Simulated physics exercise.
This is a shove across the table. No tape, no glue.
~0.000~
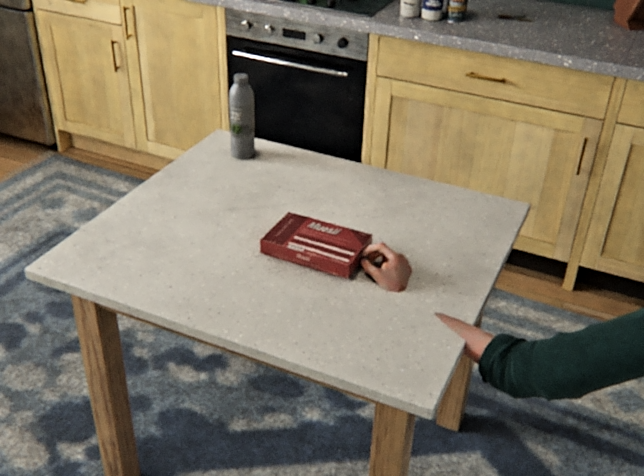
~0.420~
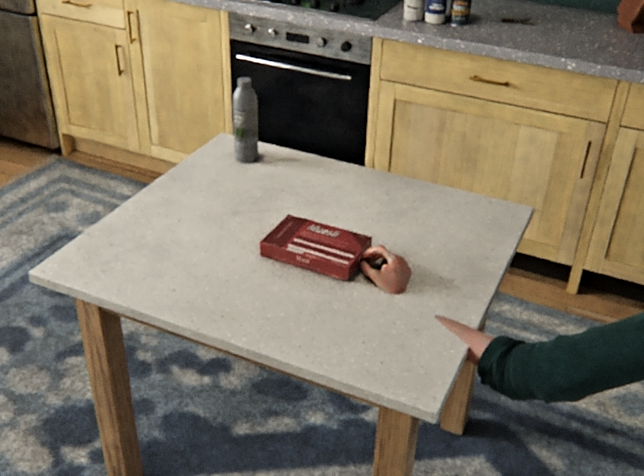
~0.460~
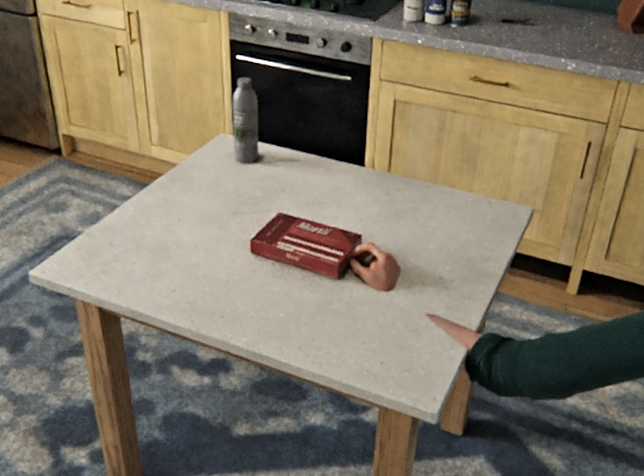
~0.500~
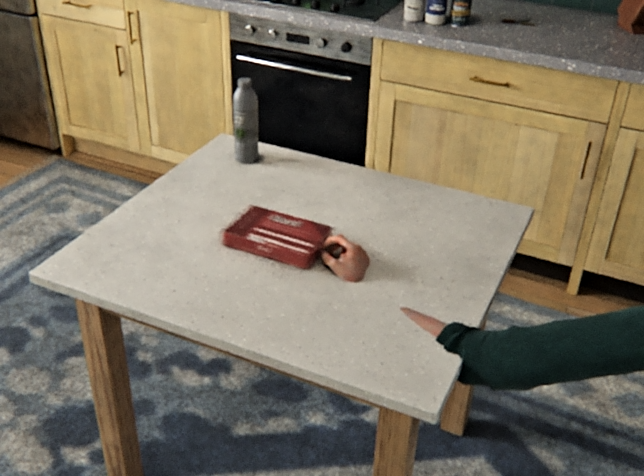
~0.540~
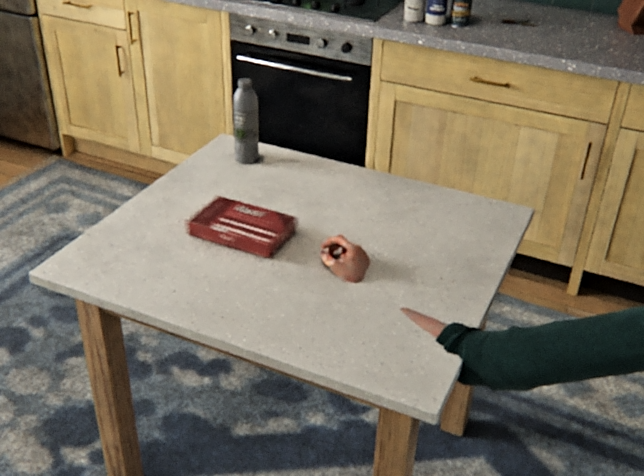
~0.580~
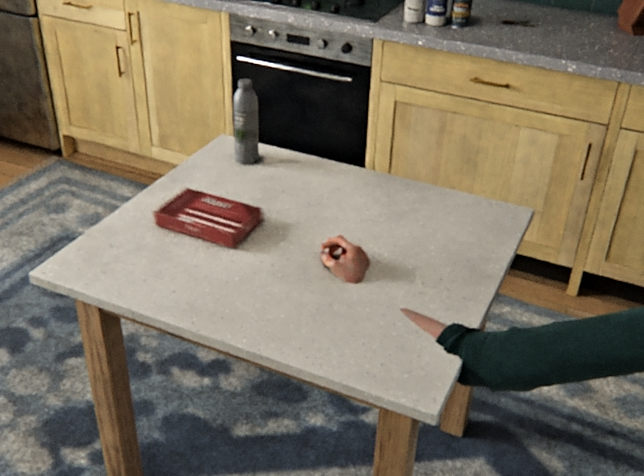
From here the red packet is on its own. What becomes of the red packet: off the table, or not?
The red packet drops to the floor.
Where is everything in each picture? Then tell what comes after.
In the first picture, under the hand; red packet (317, 244).
In the second picture, under the hand; red packet (316, 246).
In the third picture, under the hand; red packet (307, 244).
In the fourth picture, red packet (278, 236).
In the fifth picture, red packet (242, 225) slid a little.
In the sixth picture, red packet (209, 217) slid about its own width.
After 0.78 s, red packet now off the table.
After 0.98 s, things are still on the move.
After 1.18 s, as before.
By the end (1.3 s), off the table, red packet.
